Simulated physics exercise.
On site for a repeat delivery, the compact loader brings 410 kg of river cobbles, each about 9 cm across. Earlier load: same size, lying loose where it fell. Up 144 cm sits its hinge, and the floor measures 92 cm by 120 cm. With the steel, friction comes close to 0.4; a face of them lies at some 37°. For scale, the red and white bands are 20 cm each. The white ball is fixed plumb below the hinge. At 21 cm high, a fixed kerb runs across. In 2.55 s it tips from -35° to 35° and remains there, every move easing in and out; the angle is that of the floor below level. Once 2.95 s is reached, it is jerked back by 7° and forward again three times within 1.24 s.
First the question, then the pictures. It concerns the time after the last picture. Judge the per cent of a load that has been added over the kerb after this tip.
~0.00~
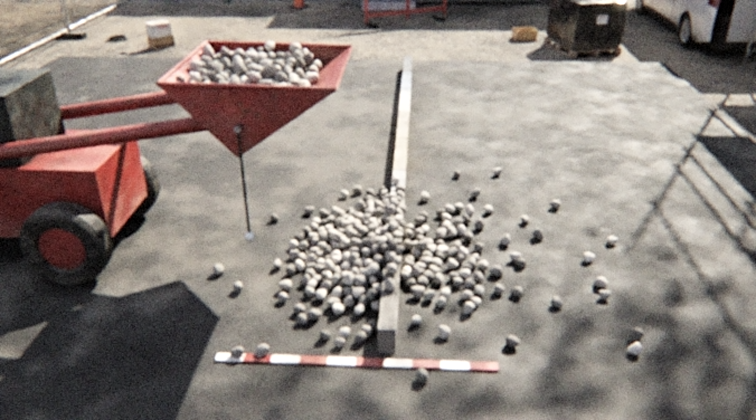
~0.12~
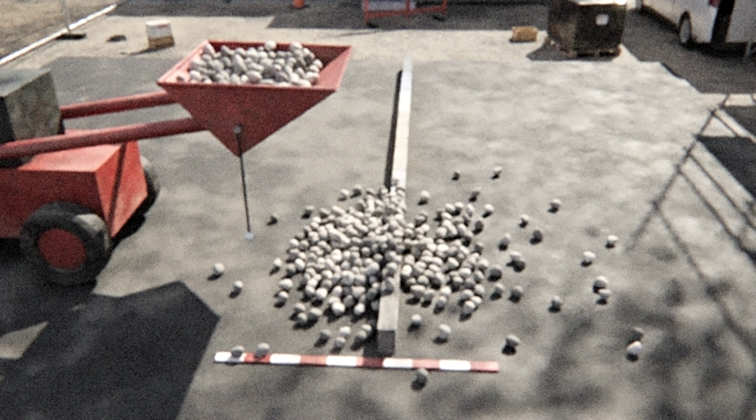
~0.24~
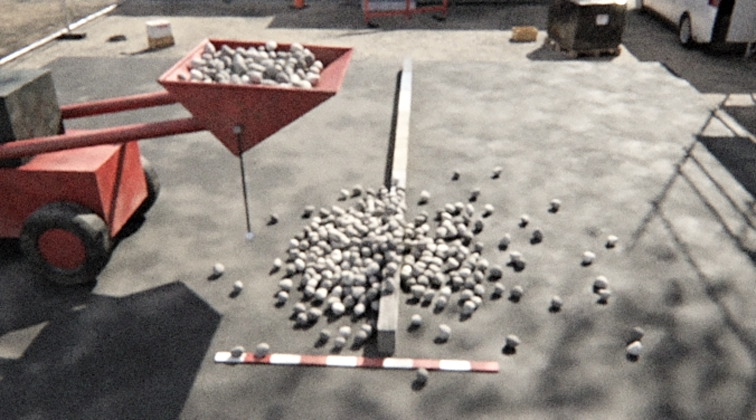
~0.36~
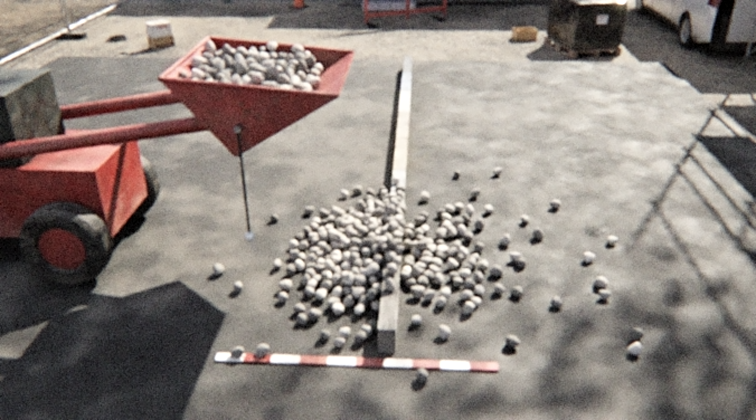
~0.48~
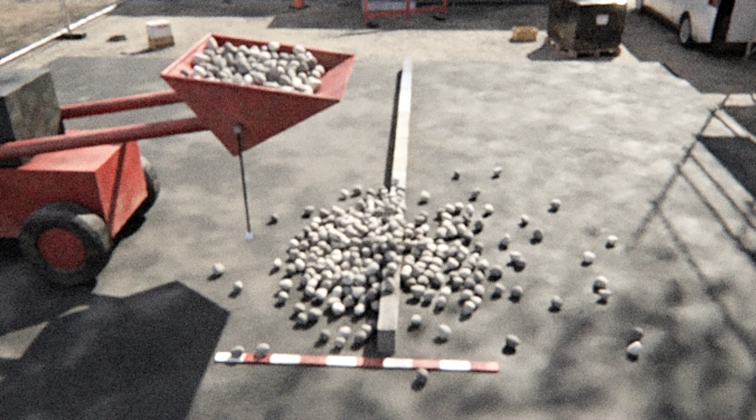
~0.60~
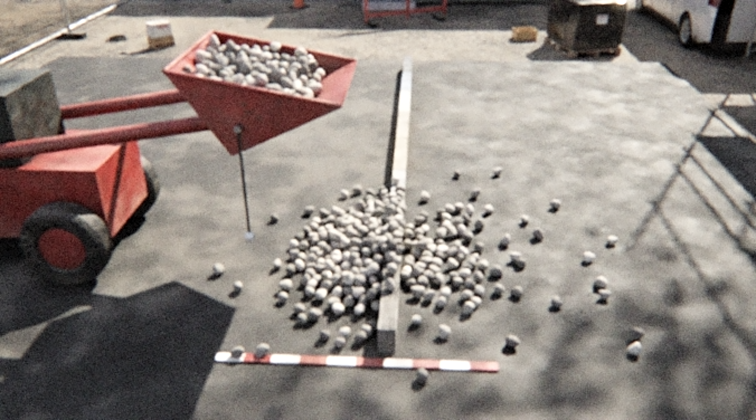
The added amount is roughly 41 per cent of a load.
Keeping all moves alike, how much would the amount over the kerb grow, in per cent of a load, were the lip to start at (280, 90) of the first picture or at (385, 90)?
I'd guess close to 0 per cent first and close to 100 per cent second.
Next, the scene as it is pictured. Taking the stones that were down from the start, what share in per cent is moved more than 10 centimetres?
Close to 15 in a hundred of them.
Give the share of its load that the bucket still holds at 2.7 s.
Held: Around 20 % of the load.
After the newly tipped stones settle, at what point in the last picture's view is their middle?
(378, 240).
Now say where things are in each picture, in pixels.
In the first picture, the bucket is at -35°, its lip at (335, 90); the top of the load is at (248, 54). The earlier load is highest near (388, 221), 30 cm above ground level, 75 % on this side of the kerb, 25 % over the kerb.
In the second picture, the bucket is at -35°, its lip at (336, 90); the top of the load is at (236, 55); the stones move at 0.0 m/s on average.
In the third picture, the bucket is at -33°, its lip at (337, 93); the top of the load is at (237, 55); the stones move at 0.1 m/s on average.
In the fourth picture, the bucket is at -31°, its lip at (338, 96); the top of the load is at (238, 54); the stones move at 0.1 m/s on average.
In the fifth picture, lip at (340, 101), floor tilted -28°, highest stones at (230, 54); the stones move at 0.1 m/s on average.
In the sixth picture, lip at (341, 107), floor tilted -25°, highest stones at (222, 53); the stones move at 0.1 m/s on average.
After 1.9 s the floor is at 24°; in per cent of one load, 96 in the bucket, 79 on this side of the kerb, 25 over the kerb; the foremost stones are at (593, 269).
After 2.7 s the floor is at 35°; in per cent of one load, 21 in the bucket, 141 on this side of the kerb, 38 over the kerb; the foremost stones are at (593, 269).
After 4.6 s the floor is at 35°; in per cent of one load, 0 in the bucket, 134 on this side of the kerb, 66 over the kerb; the foremost stones are at (597, 271).
After 7.4 s the floor is at 35°; in per cent of one load, 0 in the bucket, 134 on this side of the kerb, 66 over the kerb; the foremost stones are at (597, 271). Net gain over the kerb, 41.
